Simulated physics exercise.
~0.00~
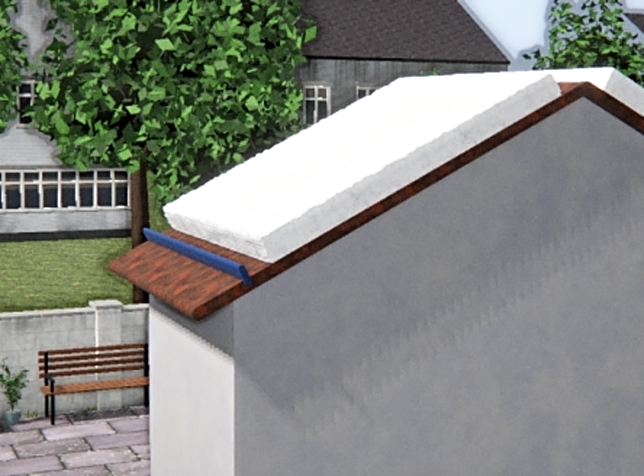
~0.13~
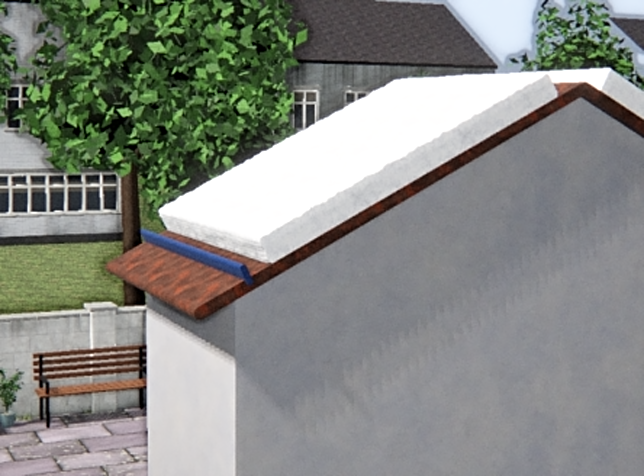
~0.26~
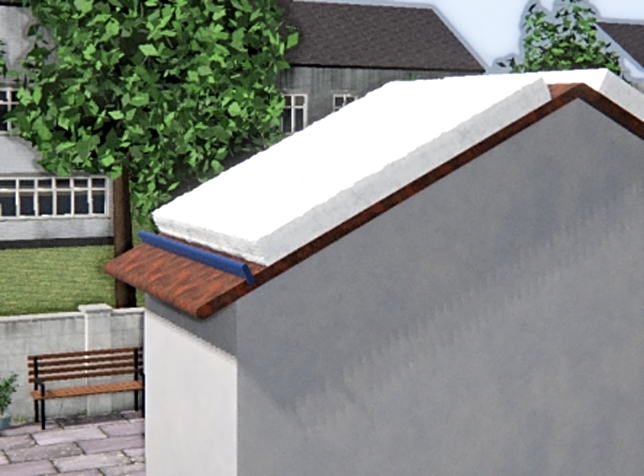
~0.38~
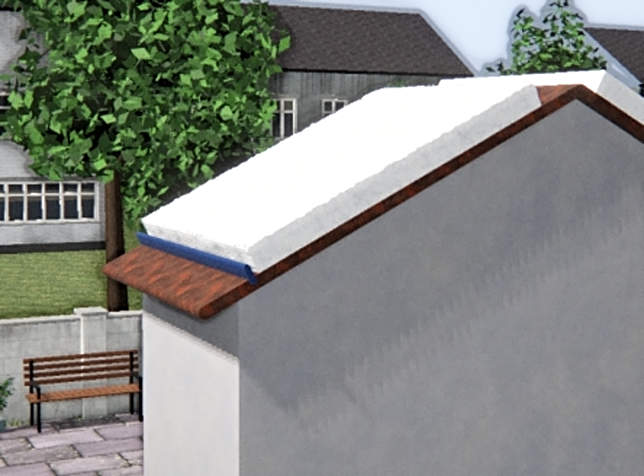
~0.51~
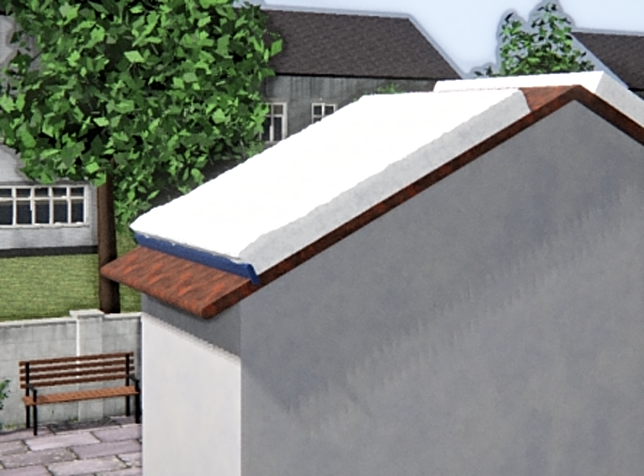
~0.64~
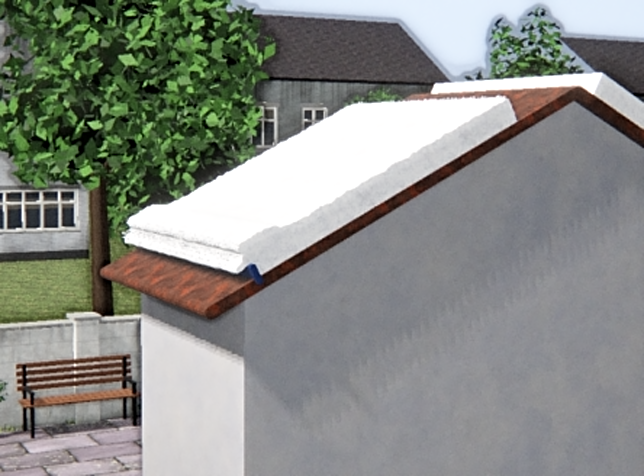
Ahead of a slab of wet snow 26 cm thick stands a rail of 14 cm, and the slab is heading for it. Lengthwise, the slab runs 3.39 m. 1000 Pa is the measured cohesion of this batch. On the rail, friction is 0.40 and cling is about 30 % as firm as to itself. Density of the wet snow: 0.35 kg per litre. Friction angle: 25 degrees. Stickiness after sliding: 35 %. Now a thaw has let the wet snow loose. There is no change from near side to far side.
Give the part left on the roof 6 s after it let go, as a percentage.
The part left is about 64 %.
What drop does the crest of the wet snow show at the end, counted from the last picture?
Roughly 0.6 m.
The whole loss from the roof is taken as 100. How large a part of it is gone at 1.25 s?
Near 30 in a hundred.
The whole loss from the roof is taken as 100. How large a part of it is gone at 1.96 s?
Roughly 80 per cent.
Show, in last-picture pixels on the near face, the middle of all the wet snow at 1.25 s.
You'll find it around (322, 221).
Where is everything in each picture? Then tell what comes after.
The first frame shows foremost bit of the wet snow at (262, 241).
The second frame shows foremost bit of the wet snow at (261, 242), its middle shifted 2.0 cm.
The third frame shows foremost bit of the wet snow at (257, 244), its middle shifted 8.0 cm.
The fourth frame shows foremost bit of the wet snow at (249, 251), its middle shifted 19 cm.
The fifth frame shows foremost bit of the wet snow at (240, 252), its middle shifted 33 cm, 2 % of it past the rail, in one piece.
The sixth frame shows foremost bit of the wet snow at (235, 259), its middle shifted 48 cm, 5 % of it past the rail, cracking.
After 1.25 s, 90 % of the snow is on the roof.
After 1.96 s, 72 % of the snow is on the roof.
After 2.68 s, 64 % of the snow is on the roof.
After 3.40 s, 64 % of the snow is on the roof.
After 6.00 s, 64 % of the snow is on the roof.
